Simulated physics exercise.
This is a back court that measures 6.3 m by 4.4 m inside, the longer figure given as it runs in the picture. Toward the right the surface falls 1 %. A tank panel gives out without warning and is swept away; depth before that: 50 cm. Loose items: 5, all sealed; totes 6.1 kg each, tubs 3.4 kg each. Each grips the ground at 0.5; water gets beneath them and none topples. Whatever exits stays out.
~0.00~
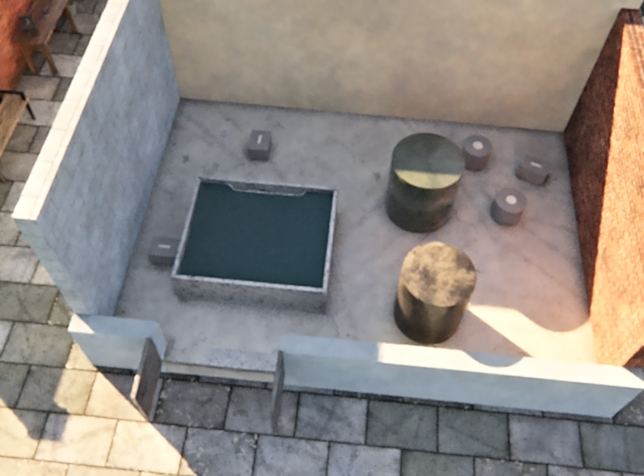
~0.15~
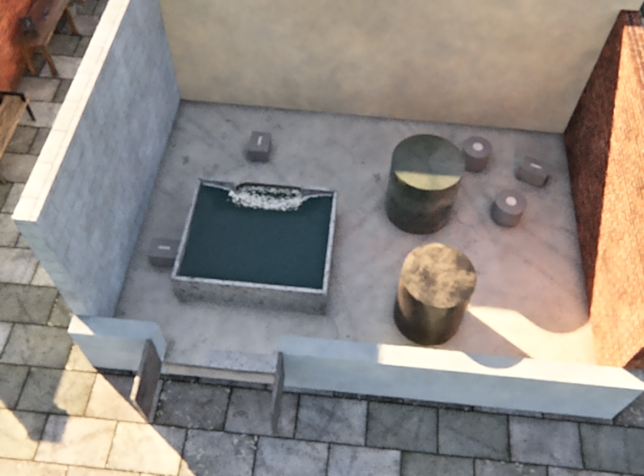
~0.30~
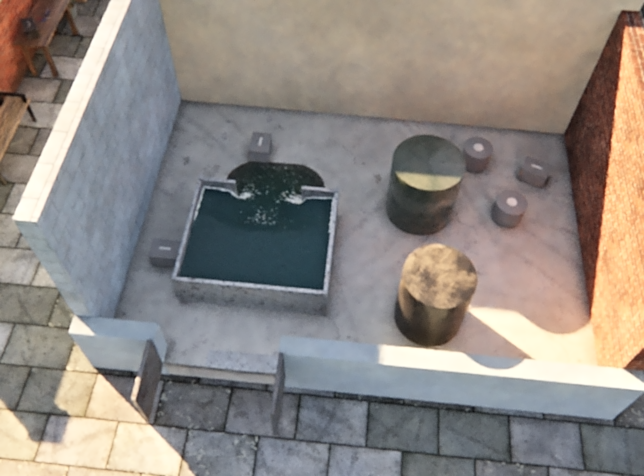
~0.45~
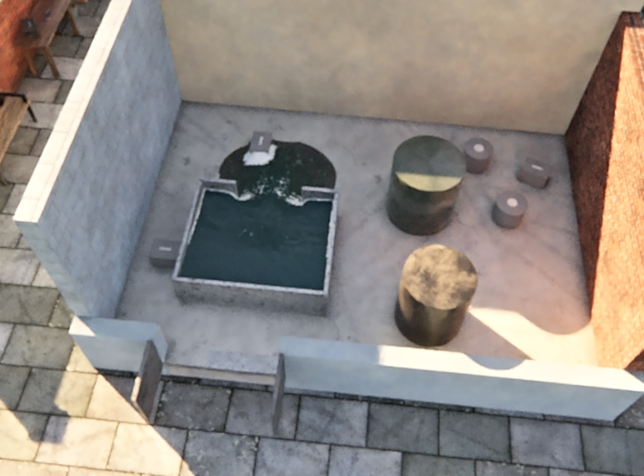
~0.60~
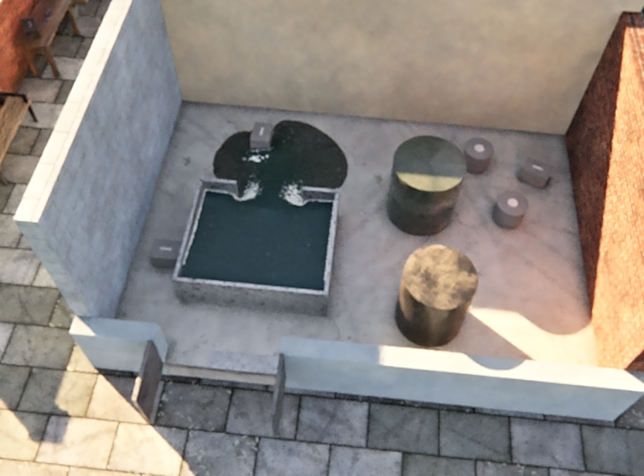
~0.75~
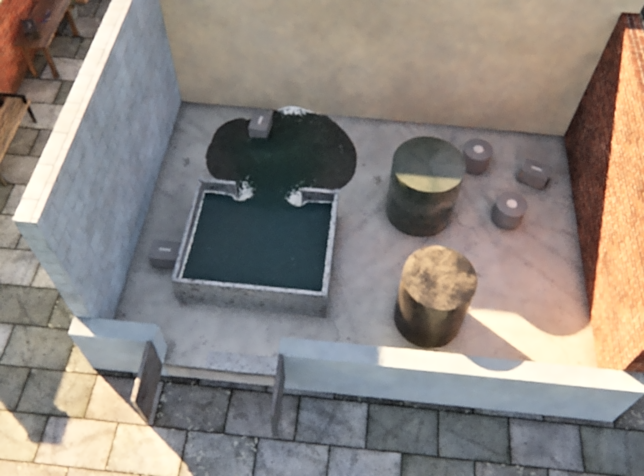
The clip shows a walled court seen from above, where dark water pours through a gap in the far side of a rectangular tank and spreads across the floor, surrounding a small grey block that shifts slightly toward the back wall.
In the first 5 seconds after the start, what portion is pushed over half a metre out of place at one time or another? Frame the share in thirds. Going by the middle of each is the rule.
My guess is the top band, two thirds and up.
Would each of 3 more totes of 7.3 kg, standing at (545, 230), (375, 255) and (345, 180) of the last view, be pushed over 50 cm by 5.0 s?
Order as listed: Beyond half a metre / inside half a metre / inside half a metre.
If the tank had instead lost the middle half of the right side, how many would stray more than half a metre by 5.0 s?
Then it comes to 2 of them.
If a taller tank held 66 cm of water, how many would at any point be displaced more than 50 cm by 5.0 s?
You'd get 5 in that case.
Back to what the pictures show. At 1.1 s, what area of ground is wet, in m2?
Somewhere around 8.0 m2, roughly.
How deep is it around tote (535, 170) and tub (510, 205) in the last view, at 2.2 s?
Depths: Near 0 cm, then near 0 cm.
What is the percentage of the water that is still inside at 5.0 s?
Around 100 % of the water.
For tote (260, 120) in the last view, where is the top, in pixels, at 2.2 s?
Around (200, 98).
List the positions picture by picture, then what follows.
A tote at (260, 140), on the bottom; a tote at (164, 247), on the bottom; 2.9 m2 under water; 0 of 5 have shifted, in the first frame.
A tote at (260, 141), on the bottom; a tote at (164, 248) rests on the ground; water covers 3.4 m2; 0 of 5 have shifted, in the second frame.
A tote at (260, 142), on the bottom; a tote at (165, 249) rests on the ground; 4.1 m2 under water; 0 of 5 have shifted, in the third frame.
A tote at (261, 141), on the bottom; a tote at (165, 249), on the bottom; 4.8 m2 under water; 0 of 5 have shifted, in the fourth frame.
A tote at (262, 132), on the bottom, 22 cm from its start; a tote at (166, 249), on the bottom; water covers 5.6 m2; 1 of 5 have shifted, in the fifth frame.
A tote at (260, 121) rests on the ground, 48 cm from its start; a tote at (165, 250) rests on the ground; 6.5 m2 under water; 1 of 5 have shifted, in the sixth frame.
After 1.1 s 1 of 5 are over 50 cm from their spots; 1 afloat.
After 2.2 s 1 of 5 are over 50 cm from their spots; 1 afloat.
After 3.5 s 2 of 5 are over 50 cm from their spots; 3 afloat.
After 5.0 s 5 of 5 are over 50 cm from their spots, and 5 have been at some point; 3 afloat.
